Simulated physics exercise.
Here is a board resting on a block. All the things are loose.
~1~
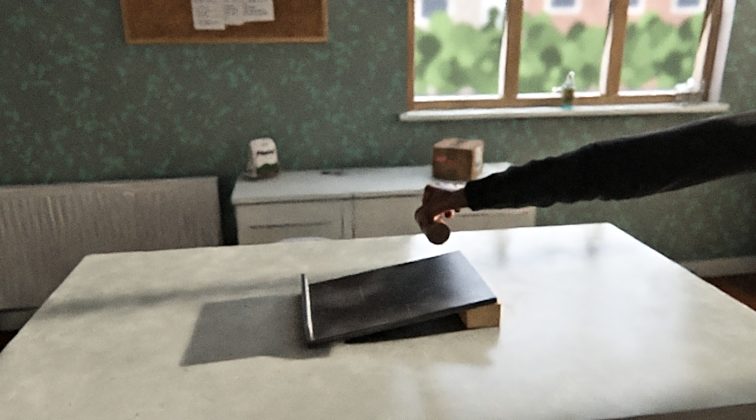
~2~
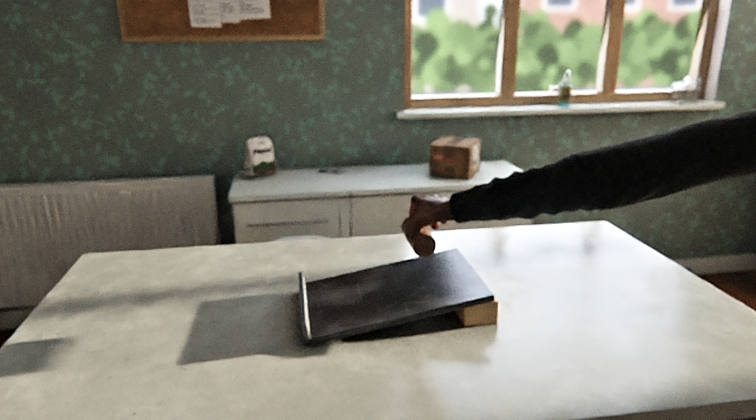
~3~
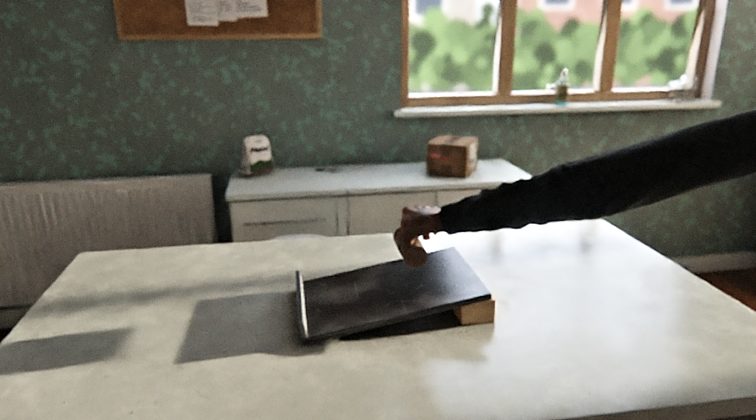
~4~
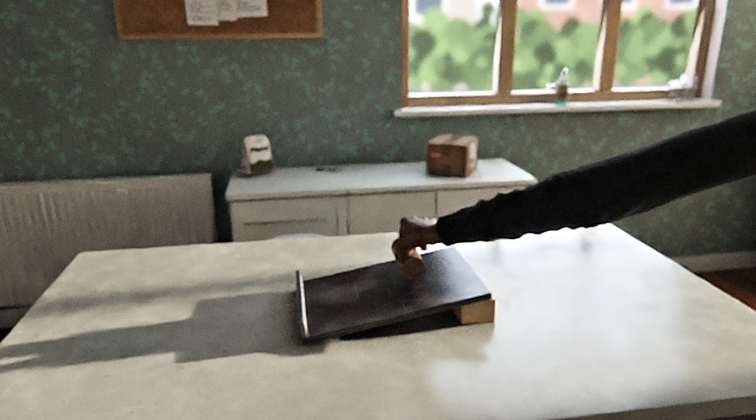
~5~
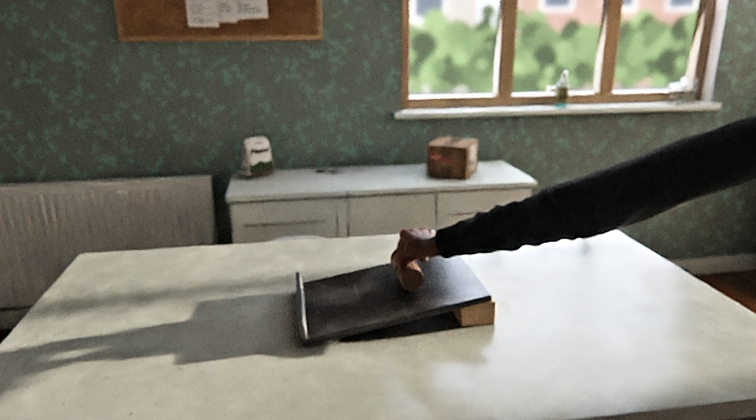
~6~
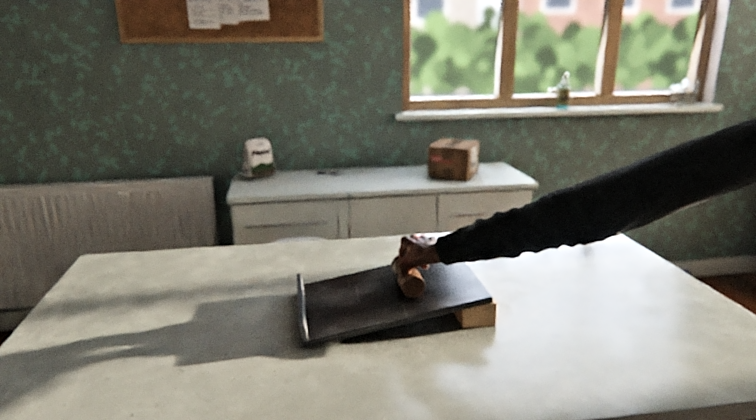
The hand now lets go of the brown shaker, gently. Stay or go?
Outcome: The brown shaker goes downhill.
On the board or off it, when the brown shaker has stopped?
The brown shaker is still on the board.
Then, 0.40 s later than the last frame, brown shaker moved about its own width near (388, 280).
Then, 0.60 s later than the last frame, brown shaker moved well along near (353, 288).
Then, 0.70 s later than the last frame, brown shaker moved well along near (329, 293).
Then, 0.80 s later than the last frame, brown shaker moved well along near (316, 296).
When it is over, moved from the start, brown shaker. End places, in pixels of the last picture, brown shaker near (315, 297). The brown shaker slides or rolls down.
